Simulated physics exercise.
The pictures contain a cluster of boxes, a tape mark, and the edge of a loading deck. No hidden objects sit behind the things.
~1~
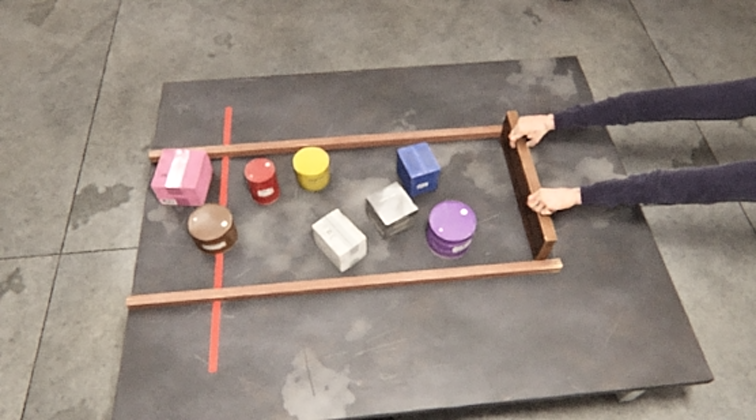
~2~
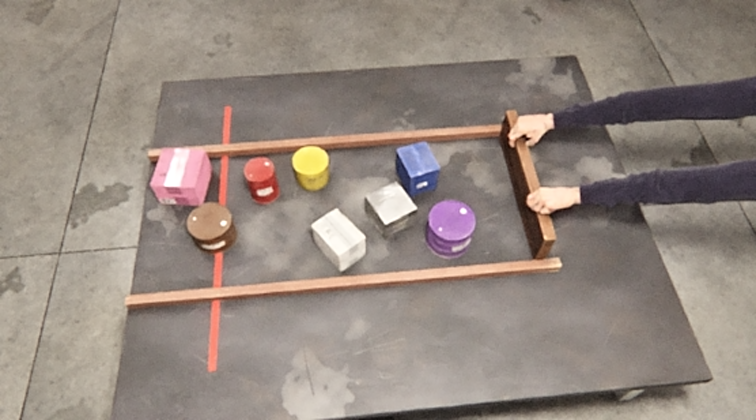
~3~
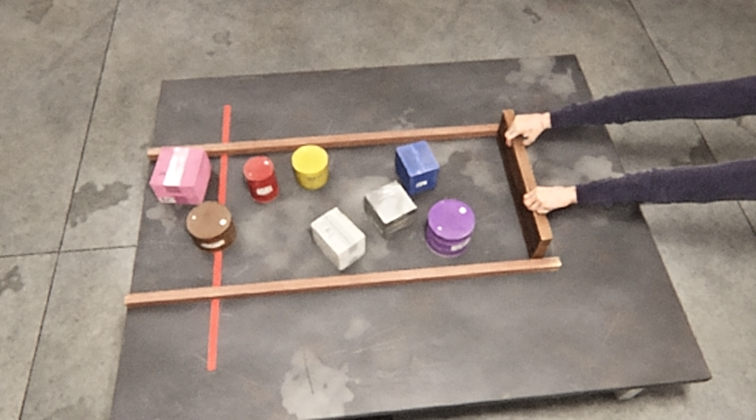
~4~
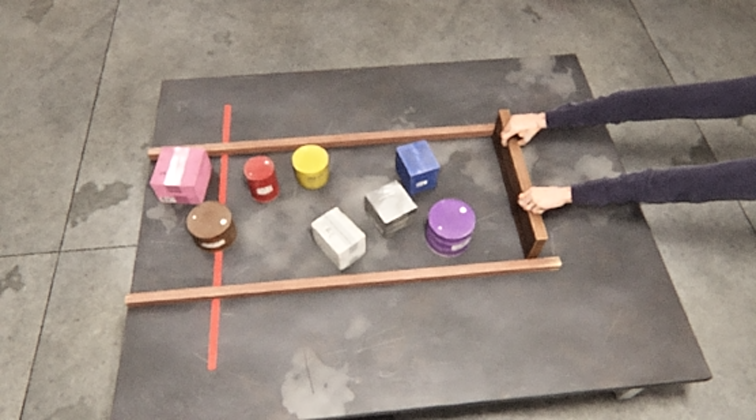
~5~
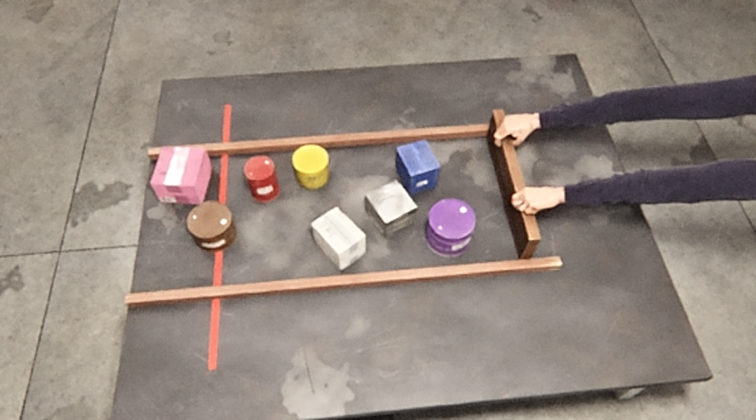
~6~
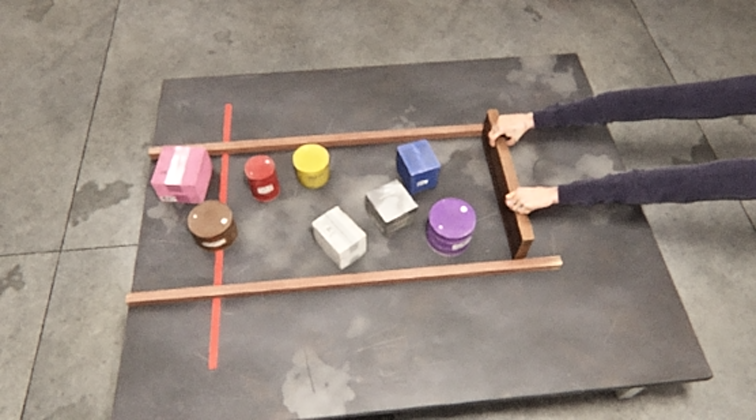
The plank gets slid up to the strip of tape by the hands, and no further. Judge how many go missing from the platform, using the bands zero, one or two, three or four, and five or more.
The drop will claim one or two of them.
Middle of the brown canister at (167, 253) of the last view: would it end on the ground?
Starting there, it falls away.
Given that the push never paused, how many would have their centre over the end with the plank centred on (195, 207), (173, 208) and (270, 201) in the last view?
Respectively 3, 5 and 0.
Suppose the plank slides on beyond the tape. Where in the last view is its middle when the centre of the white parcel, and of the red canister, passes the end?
Roughly at (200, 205) and roughly at (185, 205).
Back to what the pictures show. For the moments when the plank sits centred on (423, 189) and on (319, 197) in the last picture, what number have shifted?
Counts: 3 and 6.
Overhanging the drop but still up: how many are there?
Answer: 2.
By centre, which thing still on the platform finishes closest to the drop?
Answer: The brown canister.
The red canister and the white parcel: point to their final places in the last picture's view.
In the last view, the middles sit near (172, 192) and near (151, 249).
A little later, none off yet; pink box at rest near (183, 175); brown canister at rest near (213, 226); red canister at rest near (263, 179).
Next, none off yet; pink box at rest near (183, 175); brown canister at rest near (213, 226); red canister shifted about its own width near (238, 185).
When it is over, the number that fall off is one or two; down, pink box.
